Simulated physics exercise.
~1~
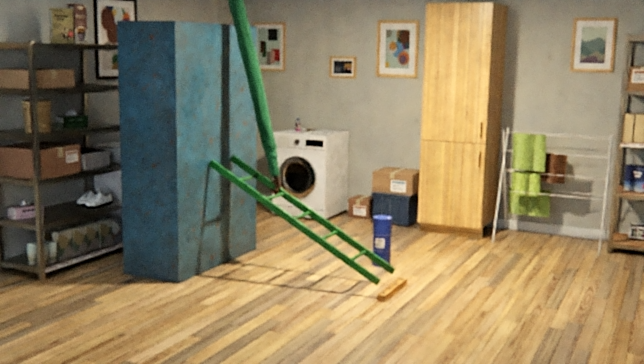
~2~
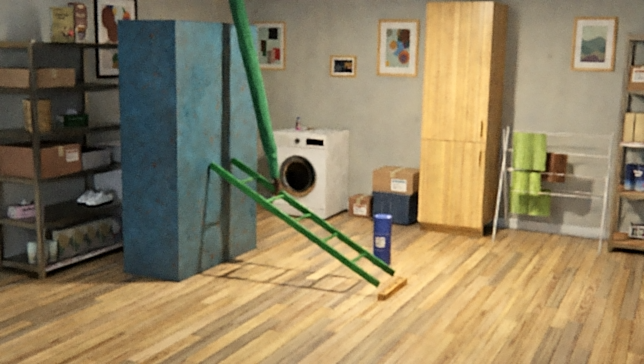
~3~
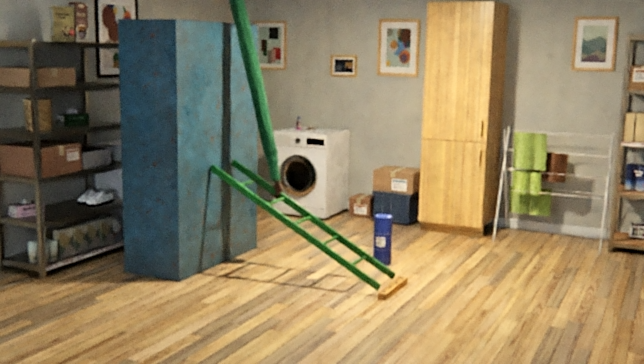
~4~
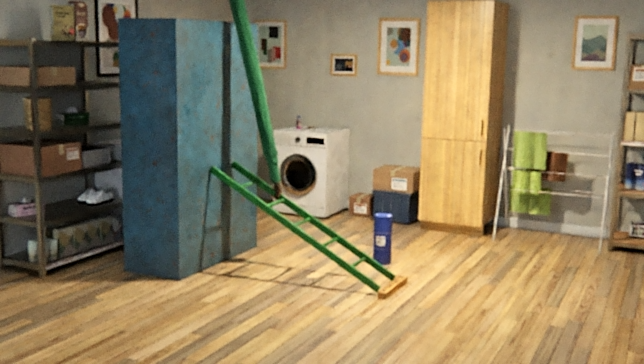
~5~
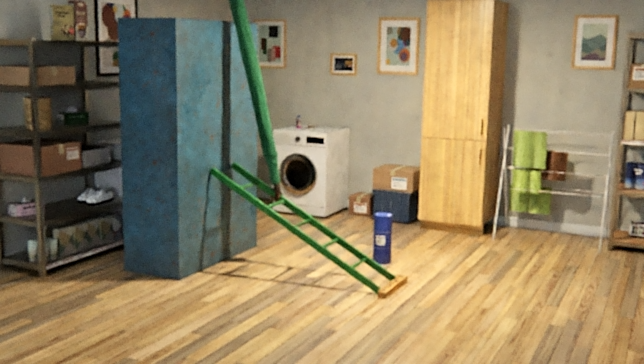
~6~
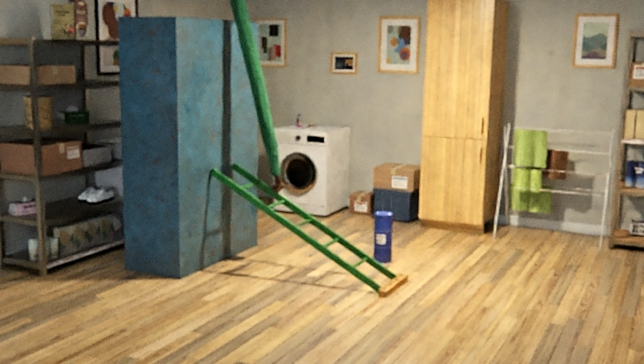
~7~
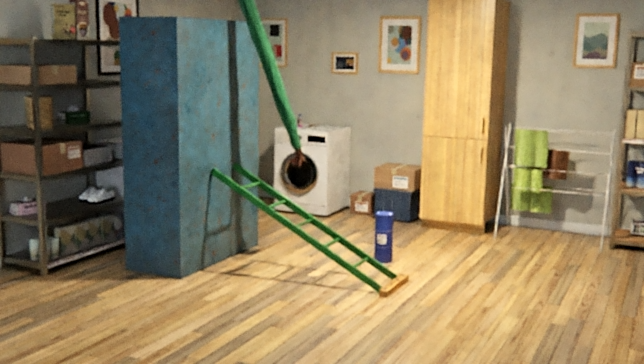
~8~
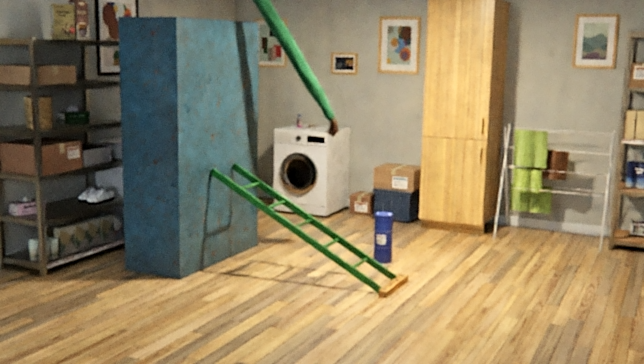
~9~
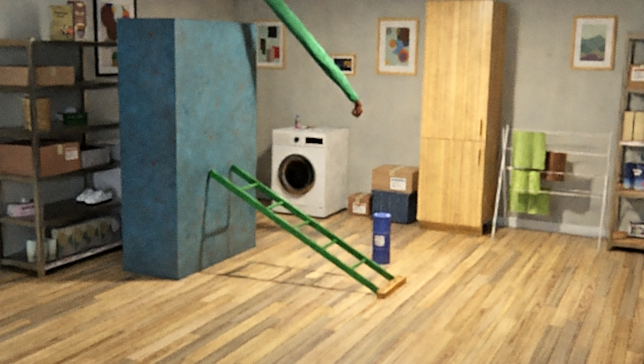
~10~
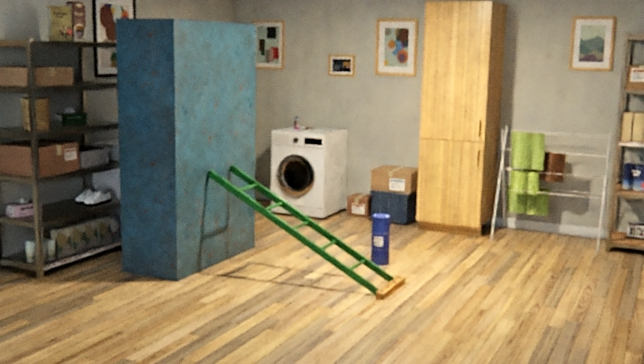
At the start, a long green arm reaches down from above beside a tall blue cabinet, its end at a green ladder that leans against the cabinet at a low slant. The ladder's foot rests by a small wooden strip on the floor, with a blue canister standing close by. The ladder shifts only very slightly while the arm stays with it. Then the arm lets go, swings to the right past the white washing machine, and lifts up out of view. Left alone, the ladder stays leaning against the cabinet, and the canister remains upright beside it.
